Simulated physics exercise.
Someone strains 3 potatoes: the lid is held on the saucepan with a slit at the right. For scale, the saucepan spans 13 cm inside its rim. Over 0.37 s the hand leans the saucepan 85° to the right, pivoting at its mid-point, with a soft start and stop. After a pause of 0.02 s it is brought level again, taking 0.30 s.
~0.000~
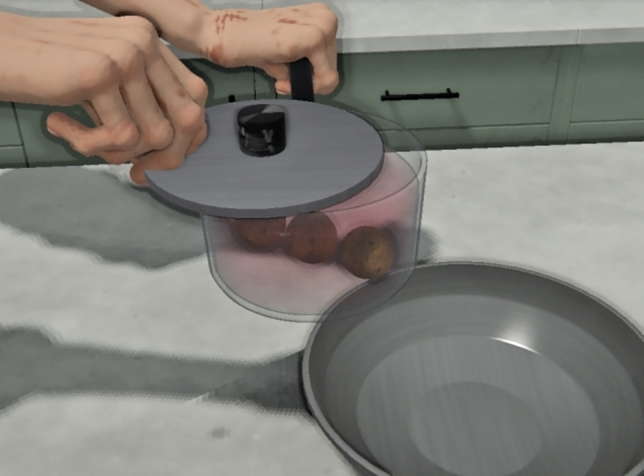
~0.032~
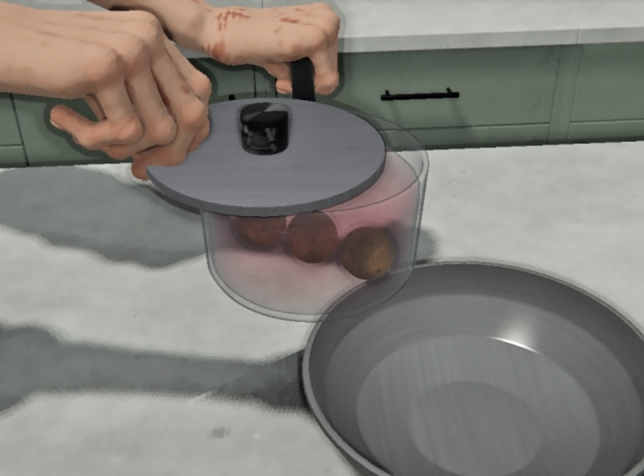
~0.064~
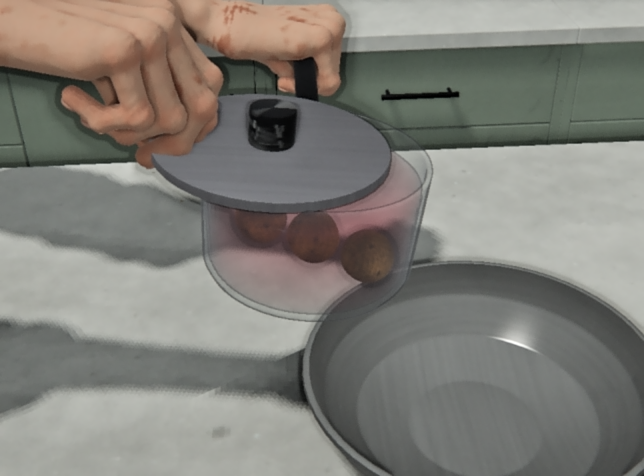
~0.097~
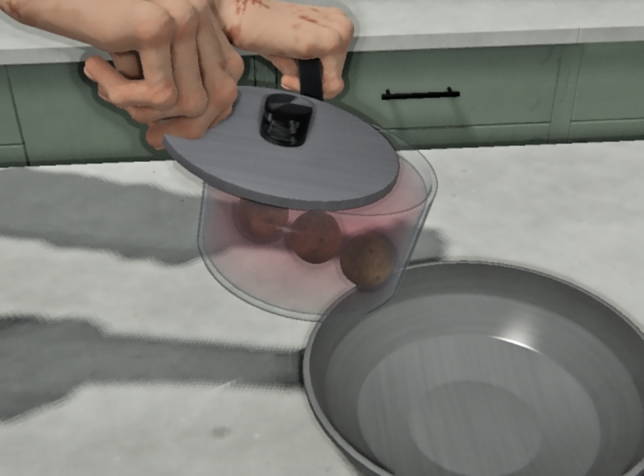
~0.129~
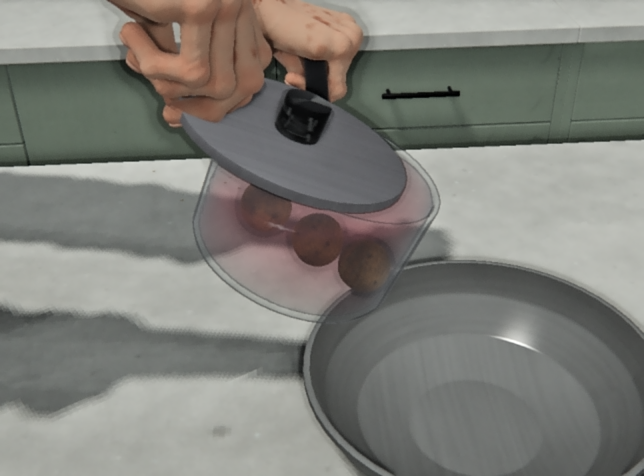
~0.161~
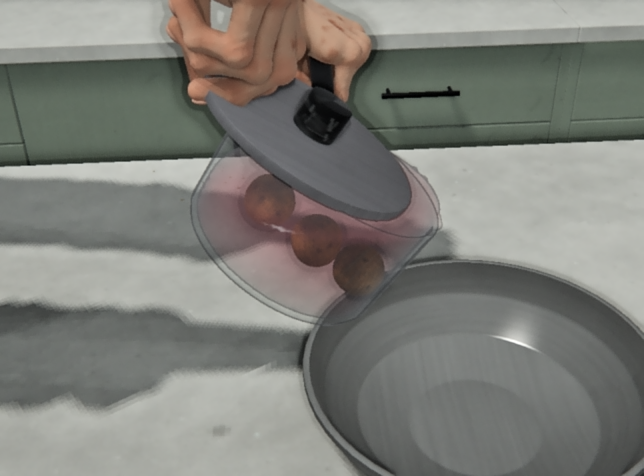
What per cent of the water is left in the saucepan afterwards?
About 34 per cent stays in the saucepan.
After 0.29 s the tilt is 76° and 73 per cent of the water is still in the saucepan.
After 0.39 s the tilt is 85° and 49 per cent of the water is still in the saucepan.
After 0.49 s the tilt is 64° and 36 per cent of the water is still in the saucepan.
After 0.60 s the tilt is 18° and 34 per cent of the water is still in the saucepan.
In the end 34 per cent of the water is still in the saucepan.
